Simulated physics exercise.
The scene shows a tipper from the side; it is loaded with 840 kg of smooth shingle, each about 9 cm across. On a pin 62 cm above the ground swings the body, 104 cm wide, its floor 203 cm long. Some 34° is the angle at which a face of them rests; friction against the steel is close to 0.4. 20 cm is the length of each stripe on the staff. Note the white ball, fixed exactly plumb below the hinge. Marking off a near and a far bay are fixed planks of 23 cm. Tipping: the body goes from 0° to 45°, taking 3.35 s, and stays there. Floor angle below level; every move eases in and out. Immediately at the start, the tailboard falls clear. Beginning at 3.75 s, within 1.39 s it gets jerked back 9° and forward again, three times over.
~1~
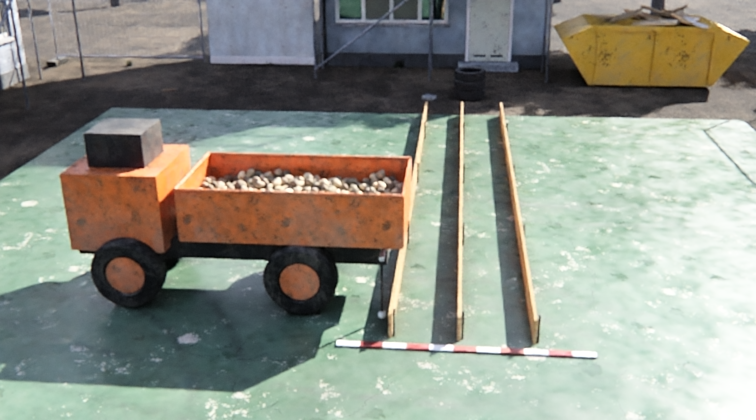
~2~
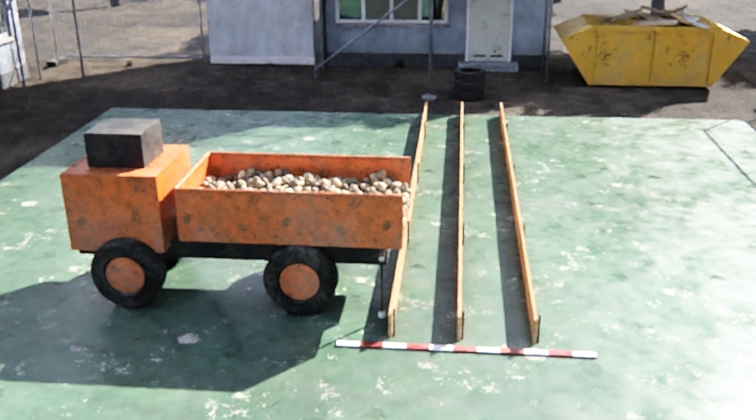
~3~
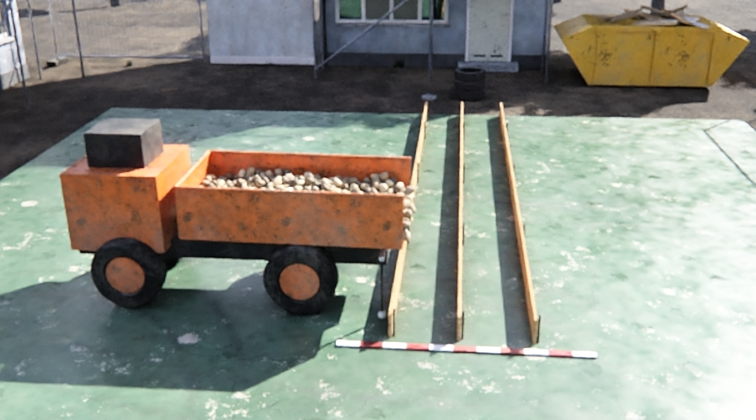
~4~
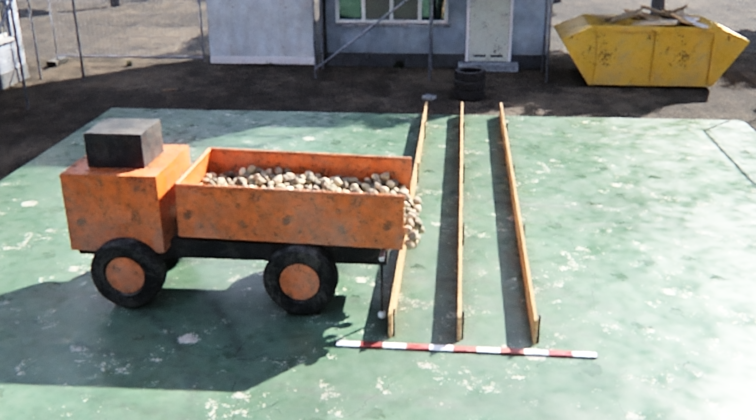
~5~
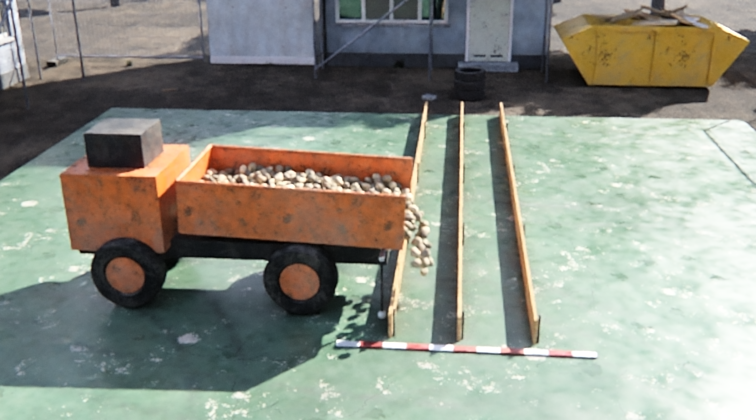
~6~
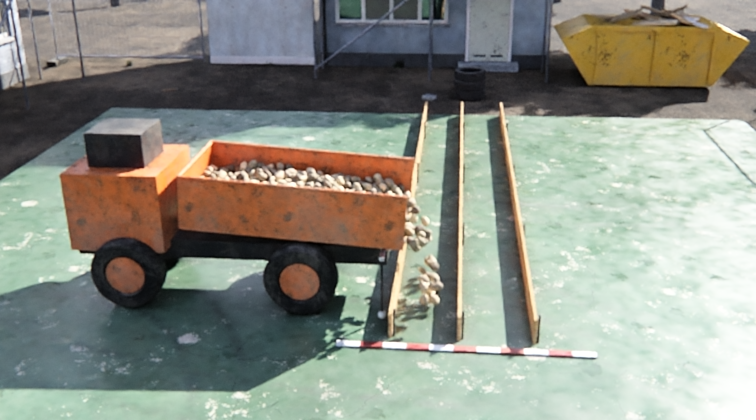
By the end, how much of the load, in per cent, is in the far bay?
40 %.
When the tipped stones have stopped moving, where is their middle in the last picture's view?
Near (453, 282).
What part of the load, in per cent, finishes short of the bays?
About 0 per cent.
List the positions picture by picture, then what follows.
In the first frame, the body is at 0°, its lip at (403, 248); the top of the load is at (305, 179).
The second frame shows lip at (403, 248), floor tilted 0°, highest stones at (305, 179).
In the third frame, the body is at 1°, its lip at (403, 248); the top of the load is at (283, 180); 2 % has left.
In the fourth frame, the body is at 1°, its lip at (403, 249); the top of the load is at (284, 178); 2 % has left.
The fifth frame shows lip at (403, 249), floor tilted 3°, highest stones at (278, 176); 4 % has left.
In the sixth frame, the body is at 4°, its lip at (403, 249); the top of the load is at (251, 172); 5 % has left.
A little later the floor is at 38°; 40 % in the body, 50 % in the near bay, 10 % in the far bay; the foremost stones are at (515, 292).
Then the floor is at 45°; 0 % in the body, 58 % in the near bay, 42 % in the far bay, 1 % past the last board; the foremost stones are at (542, 285).
Later still the floor is at 45°; 0 % in the body, 57 % in the near bay, 42 % in the far bay, 1 % past the last board; the foremost stones are at (551, 293).
In the end the floor is at 45°; 0 % in the body, 57 % in the near bay, 42 % in the far bay, 1 % past the last board; the foremost stones are at (551, 293).
